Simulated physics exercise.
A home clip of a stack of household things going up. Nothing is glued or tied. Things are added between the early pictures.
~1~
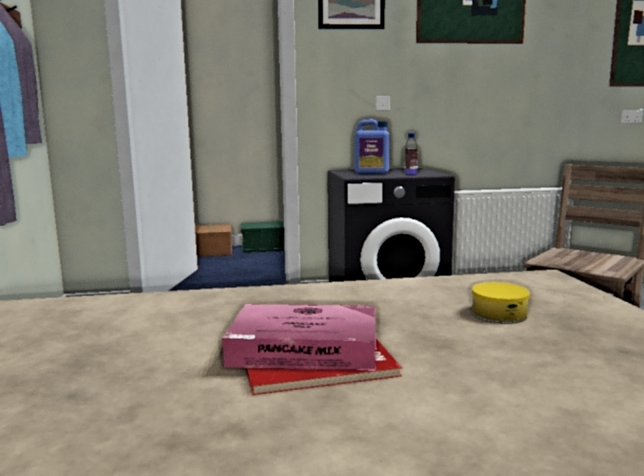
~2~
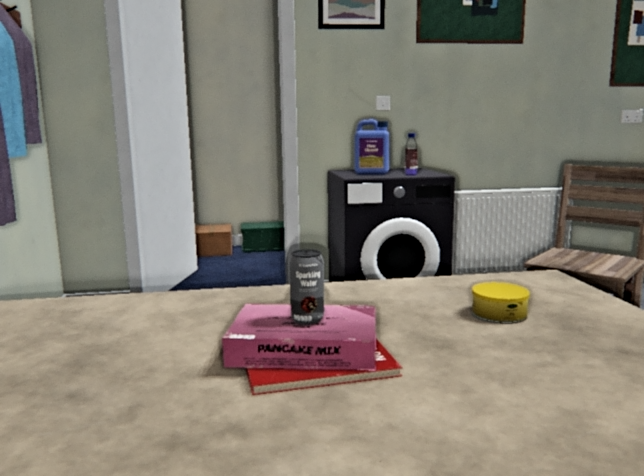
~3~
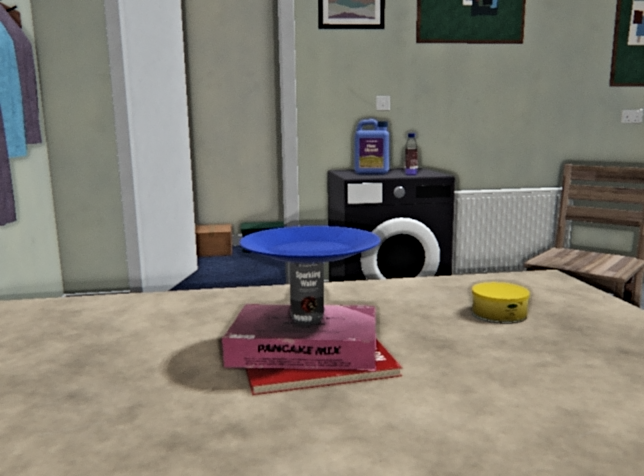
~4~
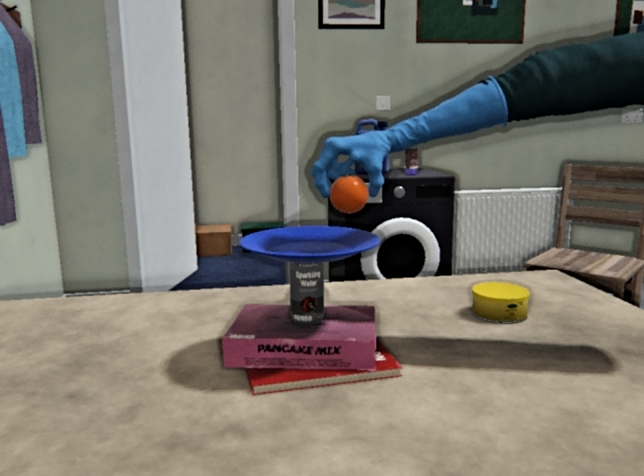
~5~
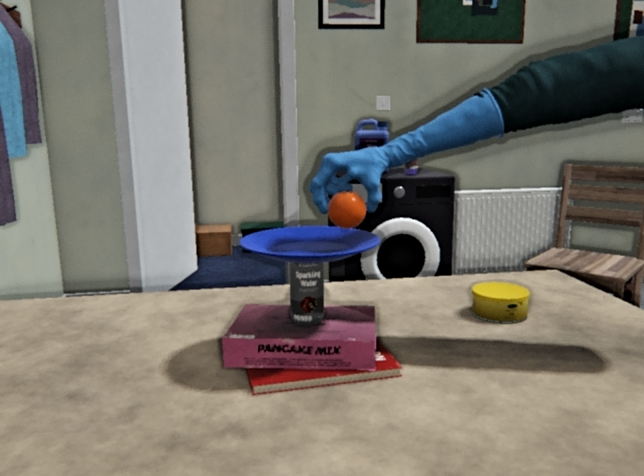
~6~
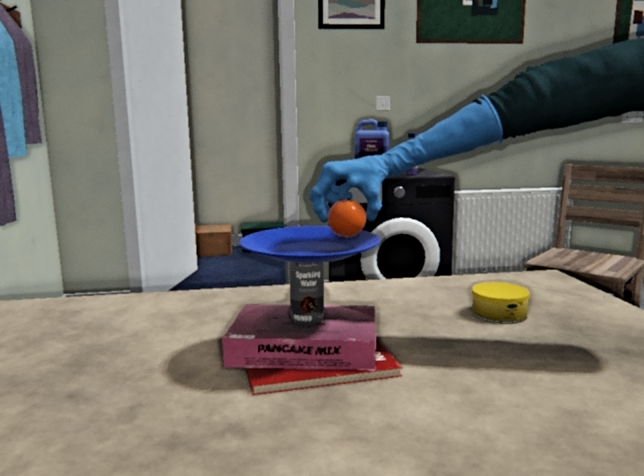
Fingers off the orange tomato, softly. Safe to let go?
As it turns out, it stays up.
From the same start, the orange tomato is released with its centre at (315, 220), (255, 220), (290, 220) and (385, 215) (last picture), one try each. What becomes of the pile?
First, it keeps its balance; second, it stays up; third, it keeps its balance; fourth, it gives way.
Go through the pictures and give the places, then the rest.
The last thing is not in view yet; pink packet (305, 334), in the first frame.
The last thing is not in view yet, in the second frame.
The last thing is not in view yet, in the third frame.
Still above its spot; orange tomato (349, 194); grey can (307, 287), in the fourth frame.
Still above its spot; orange tomato (347, 210); yellow tub (500, 302), in the fifth frame.
In place under the hand; orange tomato (347, 218); pink packet (305, 334), in the sixth frame.
Then, 0.50 s on from there, no change.
Then, 1.60 s on from there, orange tomato resting near (348, 219).
In the end, all 6 unmoved. At the end, from the last picture's camera, orange tomato near (348, 219). The pile holds.
